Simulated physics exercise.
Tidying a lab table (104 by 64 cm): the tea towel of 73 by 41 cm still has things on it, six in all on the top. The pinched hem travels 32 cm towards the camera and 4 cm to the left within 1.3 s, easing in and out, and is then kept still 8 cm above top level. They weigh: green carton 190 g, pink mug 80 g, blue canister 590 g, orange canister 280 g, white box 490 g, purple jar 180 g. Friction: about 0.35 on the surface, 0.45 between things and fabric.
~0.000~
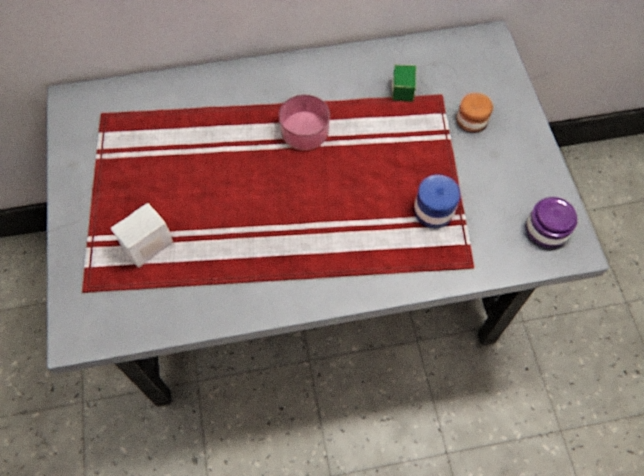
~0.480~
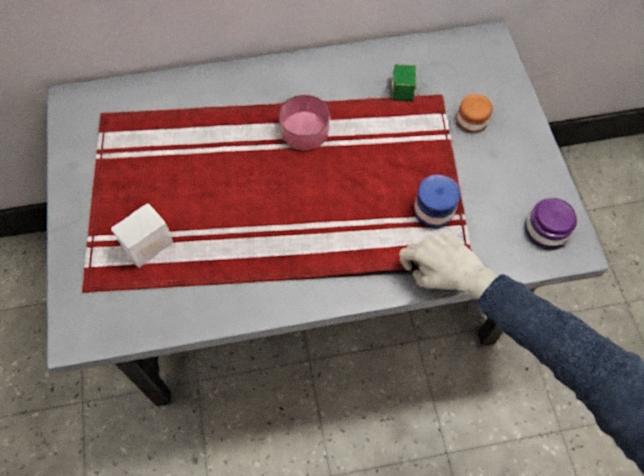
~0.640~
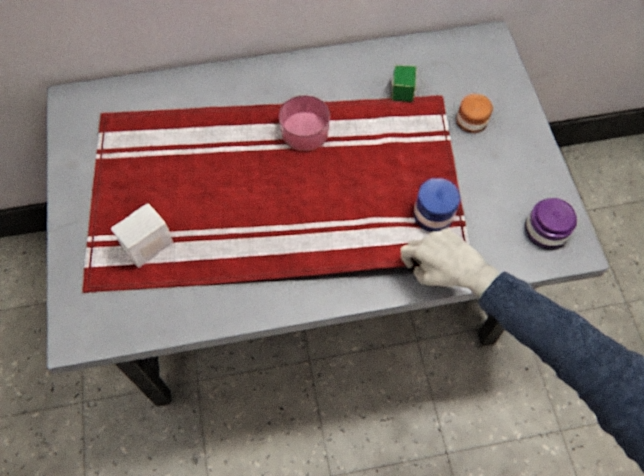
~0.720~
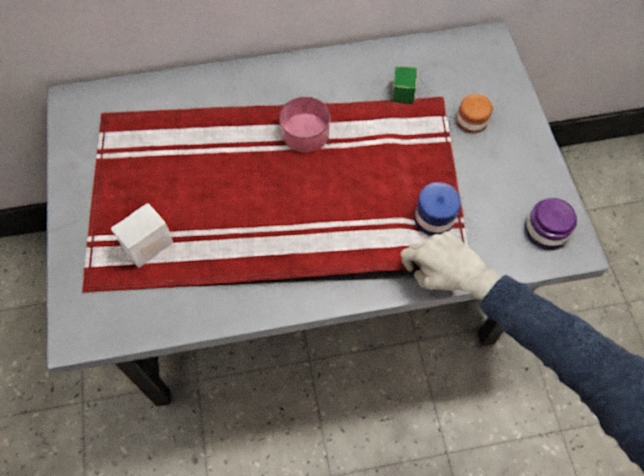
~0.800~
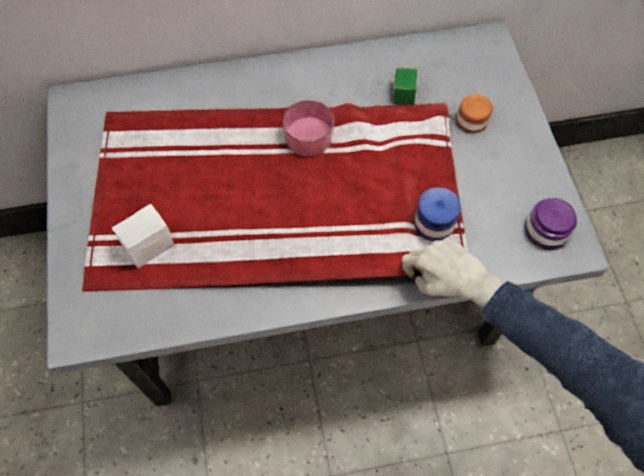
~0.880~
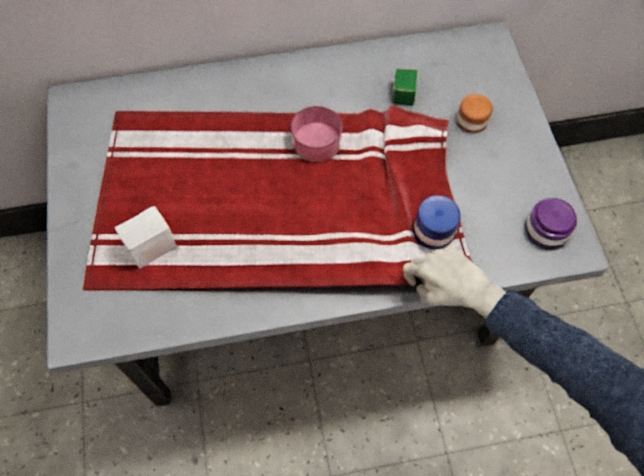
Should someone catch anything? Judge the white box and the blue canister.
In order: The white box stays on; the blue canister drops off.
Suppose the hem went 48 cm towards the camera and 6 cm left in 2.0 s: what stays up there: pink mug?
In that case: Pink mug goes over.
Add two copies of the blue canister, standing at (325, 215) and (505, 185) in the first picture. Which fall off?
In turn: Falls off, remains.
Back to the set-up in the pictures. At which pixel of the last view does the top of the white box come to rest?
At about (208, 275).
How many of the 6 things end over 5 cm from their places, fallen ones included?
That makes 3.
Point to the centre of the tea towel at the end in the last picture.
Near (350, 308).
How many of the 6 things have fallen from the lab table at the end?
I count 1.
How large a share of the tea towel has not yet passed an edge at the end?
Some 60 per cent of it.
By 1.1 s, 95 % of the tea towel is still over the top; blue canister 14 cm off its start, white box 4 cm off its start, pink mug 12 cm off its start.
By 1.4 s, 80 % of the tea towel is still over the top; blue canister 26 cm off its start, white box 9 cm off its start, pink mug 23 cm off its start.
By 1.7 s, 65 % of the tea towel is still over the top; blue canister over the edge, white box 14 cm off its start at (200, 264), pink mug 33 cm off its start at (401, 235).
By 1.9 s, 60 % of the tea towel is still over the top; blue canister over the edge, white box 17 cm off its start, pink mug 36 cm off its start.
By 3.5 s, 60 % of the tea towel is still over the top; blue canister over the edge, white box 17 cm off its start at (208, 275), pink mug 36 cm off its start at (411, 250).
